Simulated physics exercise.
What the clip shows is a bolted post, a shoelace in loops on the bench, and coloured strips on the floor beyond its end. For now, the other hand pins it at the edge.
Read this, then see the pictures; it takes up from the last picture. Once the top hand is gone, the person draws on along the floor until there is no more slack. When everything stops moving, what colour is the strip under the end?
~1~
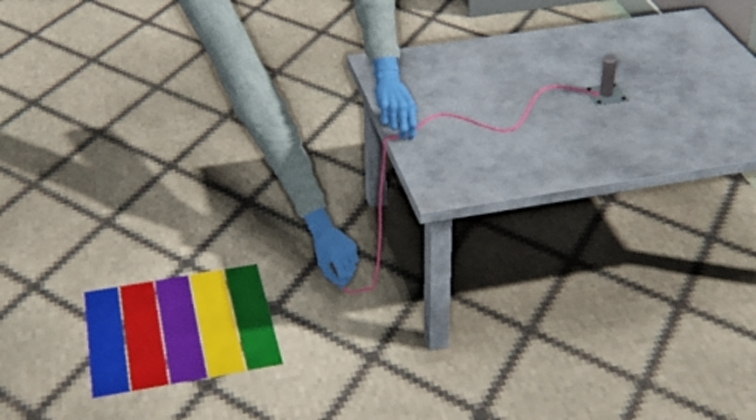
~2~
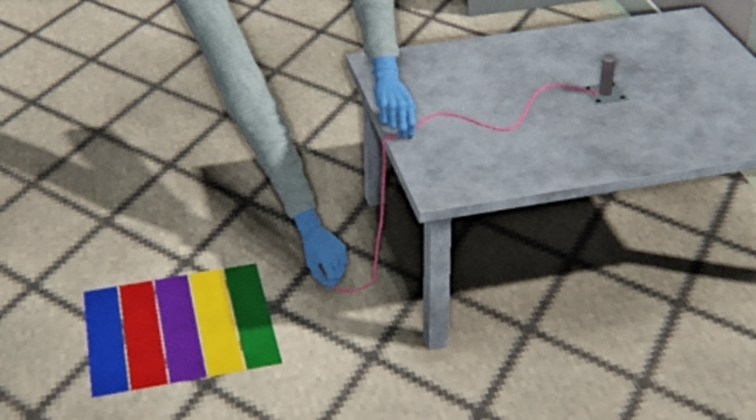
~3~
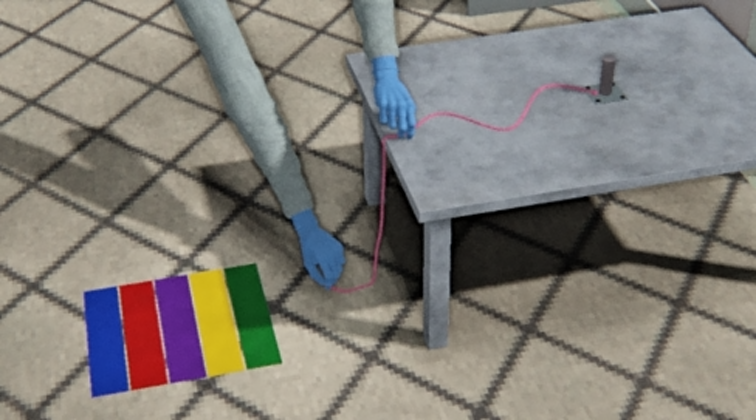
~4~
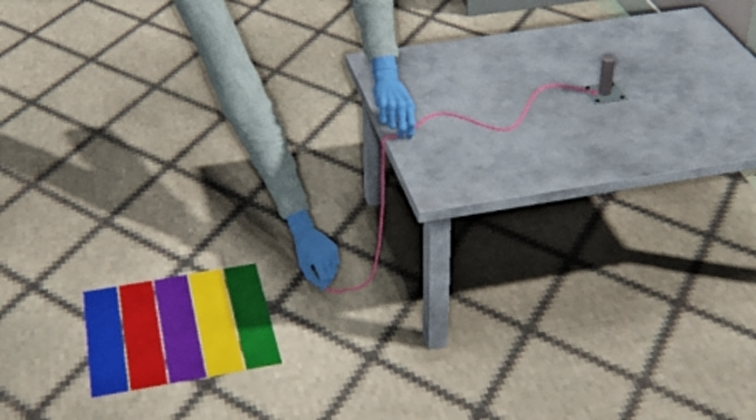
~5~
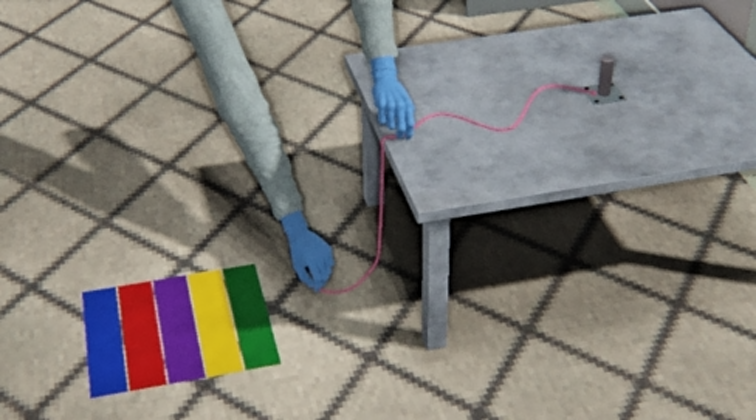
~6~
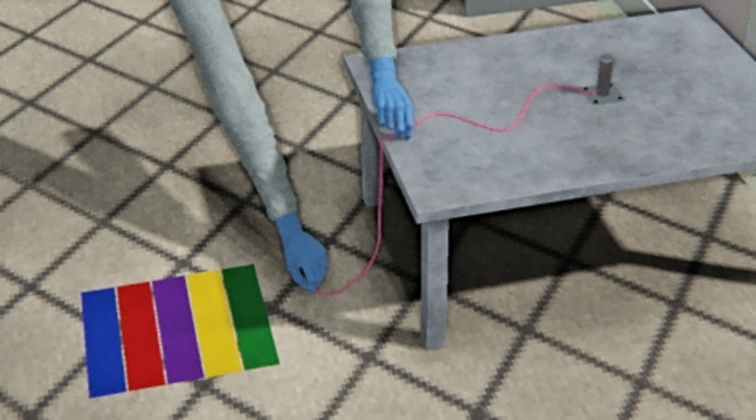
The strip under the end is red.
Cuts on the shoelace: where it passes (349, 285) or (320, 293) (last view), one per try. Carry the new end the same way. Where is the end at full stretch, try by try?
The places are (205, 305) and (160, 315).
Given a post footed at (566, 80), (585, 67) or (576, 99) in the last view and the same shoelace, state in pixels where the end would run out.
In pixels, the answers are (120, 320), (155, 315) and (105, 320).
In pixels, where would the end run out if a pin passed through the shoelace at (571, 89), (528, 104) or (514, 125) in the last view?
About (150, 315), (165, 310) and (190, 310).
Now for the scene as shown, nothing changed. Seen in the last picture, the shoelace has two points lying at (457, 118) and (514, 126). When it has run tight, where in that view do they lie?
(408, 132) and (470, 119), roughly.
Soon after, end near (214, 304); over yellow.
Then, end near (168, 312); over purple.
At full stretch, end near (141, 316); over red. The end stops over the red strip.
